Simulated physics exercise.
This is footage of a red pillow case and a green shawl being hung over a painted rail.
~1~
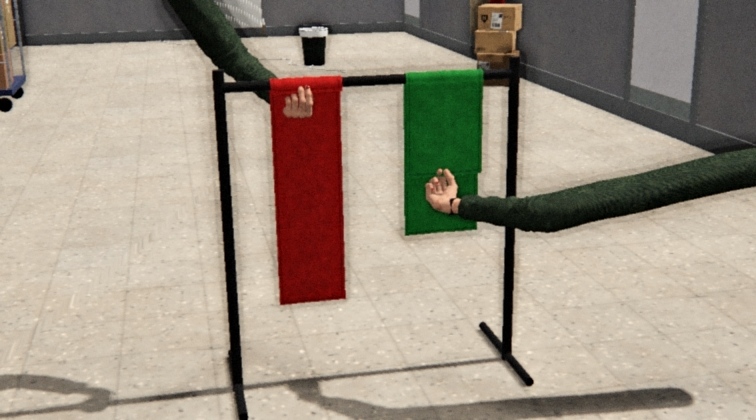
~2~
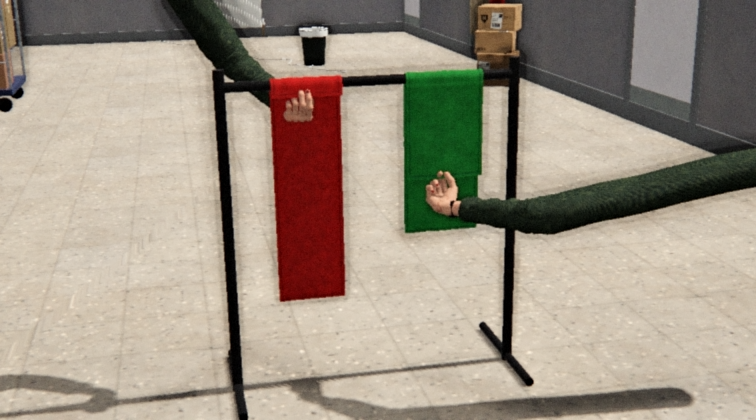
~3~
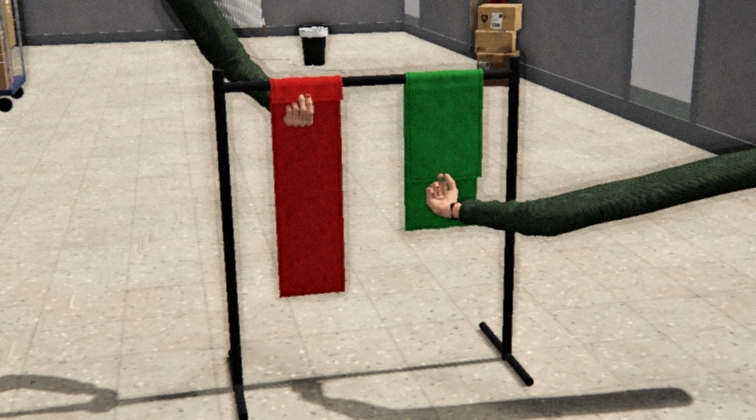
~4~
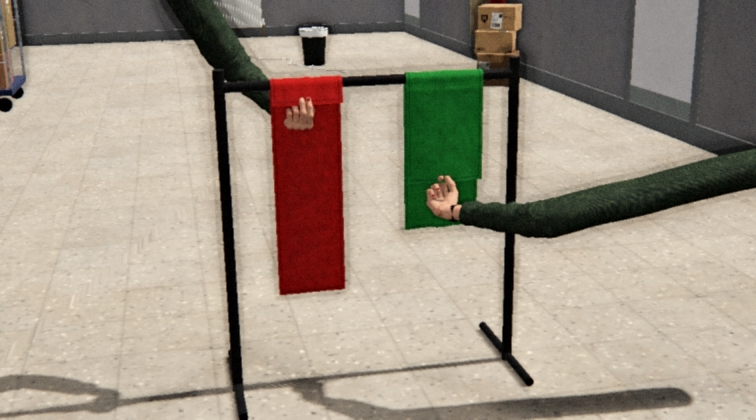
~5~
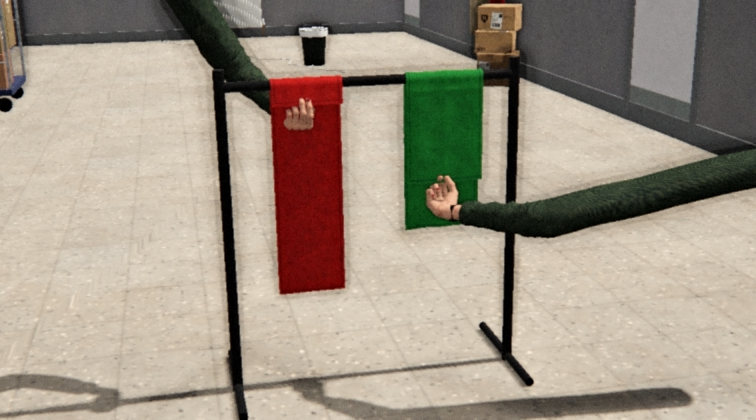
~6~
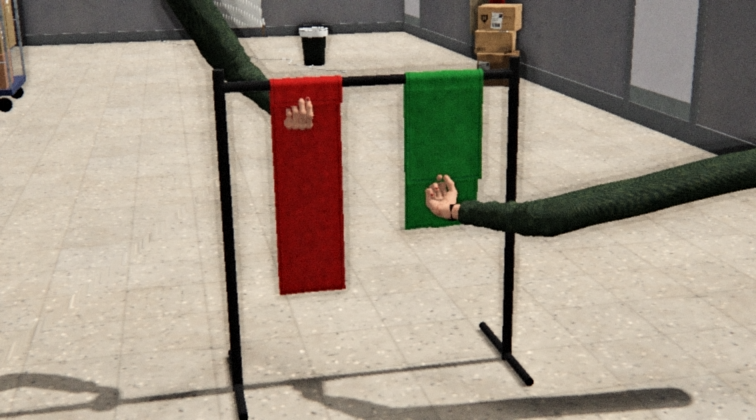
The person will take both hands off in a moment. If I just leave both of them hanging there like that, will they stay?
Red pillow case: Falls. Green shawl: Stays.
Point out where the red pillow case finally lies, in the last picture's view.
Its middle ends up close to (315, 375).
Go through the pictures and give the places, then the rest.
The first frame shows pillow case front hem (324, 88), back hem (329, 297); shawl front hem (420, 173), back hem (417, 231).
The second frame shows pillow case front hem (325, 92); shawl front hem (420, 175).
The third frame shows pillow case front hem (325, 96); shawl front hem (420, 178).
The fourth frame shows pillow case front hem (325, 100); shawl front hem (420, 179).
The fifth frame shows pillow case front hem (325, 100); shawl front hem (420, 180).
The sixth frame shows pillow case front hem (325, 100), back hem (329, 286), front far shorter than the back; shawl front hem (419, 179), back hem (417, 225), front over half the back.
Then, 0.38 s past the final frame, pillow case clear of the rail and dropping near (312, 288); shawl unmoved.
Then, 0.66 s past the final frame, pillow case in a heap on the floor near (315, 374); shawl unmoved.
When it is over, pillow case in a heap on the floor near (315, 375); shawl unmoved. The red pillow case is pulled off by its long side and the green shawl stays on.
